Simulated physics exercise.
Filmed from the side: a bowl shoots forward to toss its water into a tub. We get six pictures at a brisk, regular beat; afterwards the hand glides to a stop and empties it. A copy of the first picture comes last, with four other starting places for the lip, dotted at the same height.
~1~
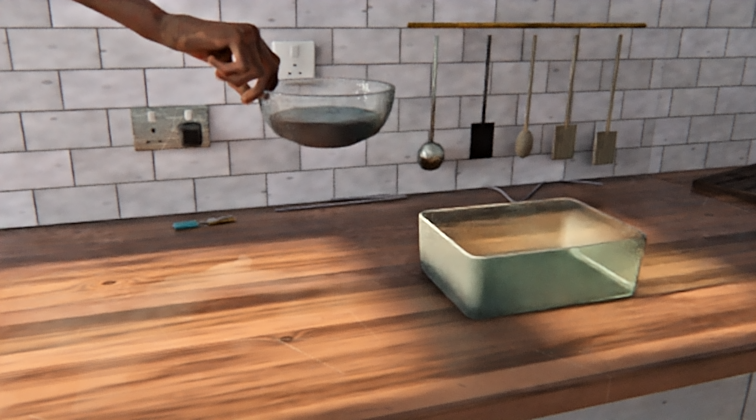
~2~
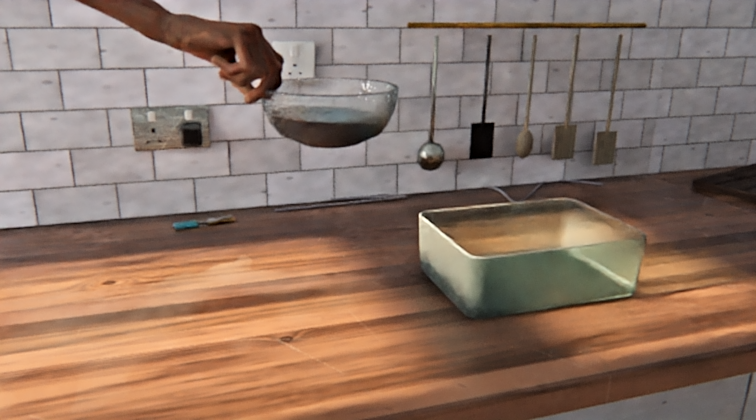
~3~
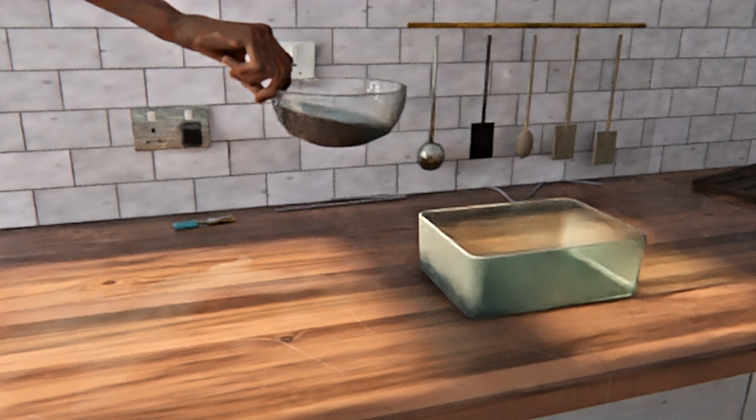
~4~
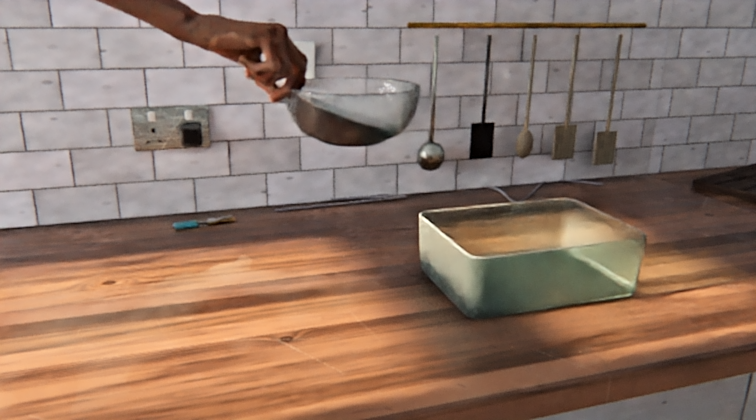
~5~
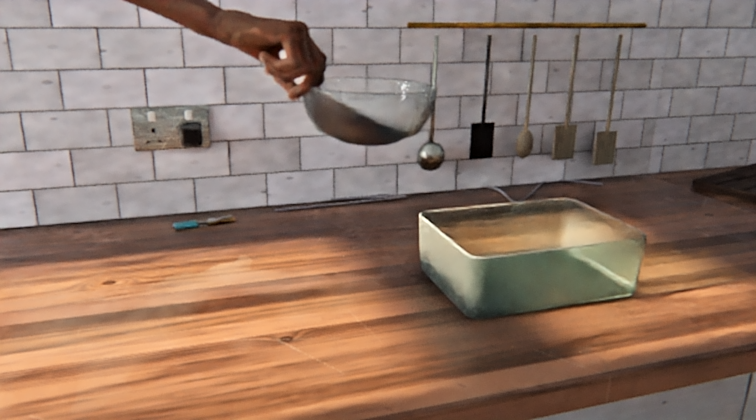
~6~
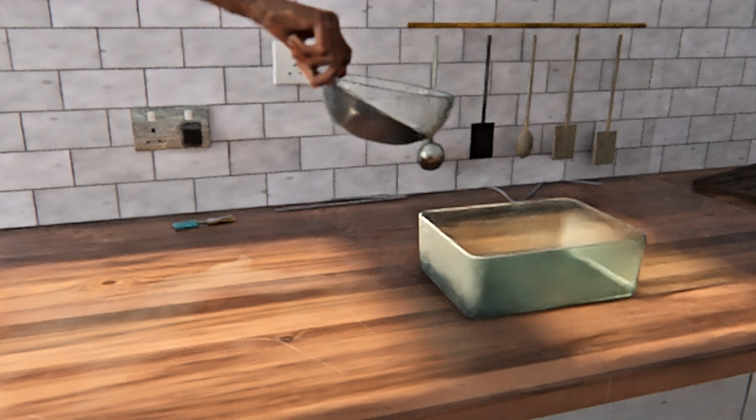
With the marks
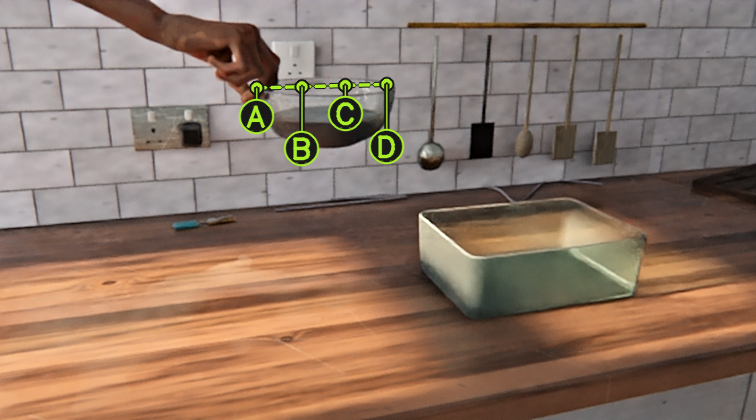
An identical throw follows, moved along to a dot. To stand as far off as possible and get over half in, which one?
B.
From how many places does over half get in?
Three of the four.
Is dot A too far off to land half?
Yes, that goes wrong.
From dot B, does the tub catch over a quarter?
Yes, clearly.
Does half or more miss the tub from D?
No.
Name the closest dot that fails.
Dot A.
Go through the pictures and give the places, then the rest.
The first frame shows upright, lip at (389, 84); tub from (464, 317) to (632, 292); nothing has left yet.
The second frame shows upright, lip at (392, 84); nothing has left yet.
The third frame shows upright, lip at (401, 83); nothing has left yet.
The fourth frame shows upright, lip at (413, 83); nothing has left yet.
The fifth frame shows upright, lip at (429, 84); nothing has left yet.
The sixth frame shows tipped about 10°, lip at (447, 93); nothing has left yet.
On the marked copy, A at (256, 88); B at (301, 86); C at (345, 85); D at (386, 84).
With A, about 37 % lands in the tub, 58 % falls short and 5 % goes beside or beyond.
With B, about 63 % lands in the tub, 29 % falls short and 8 % goes beside or beyond.
With C, about 77 % lands in the tub, 12 % falls short and 11 % goes beside or beyond.
With D, about 88 % lands in the tub, 7 % falls short and 4 % goes beside or beyond.
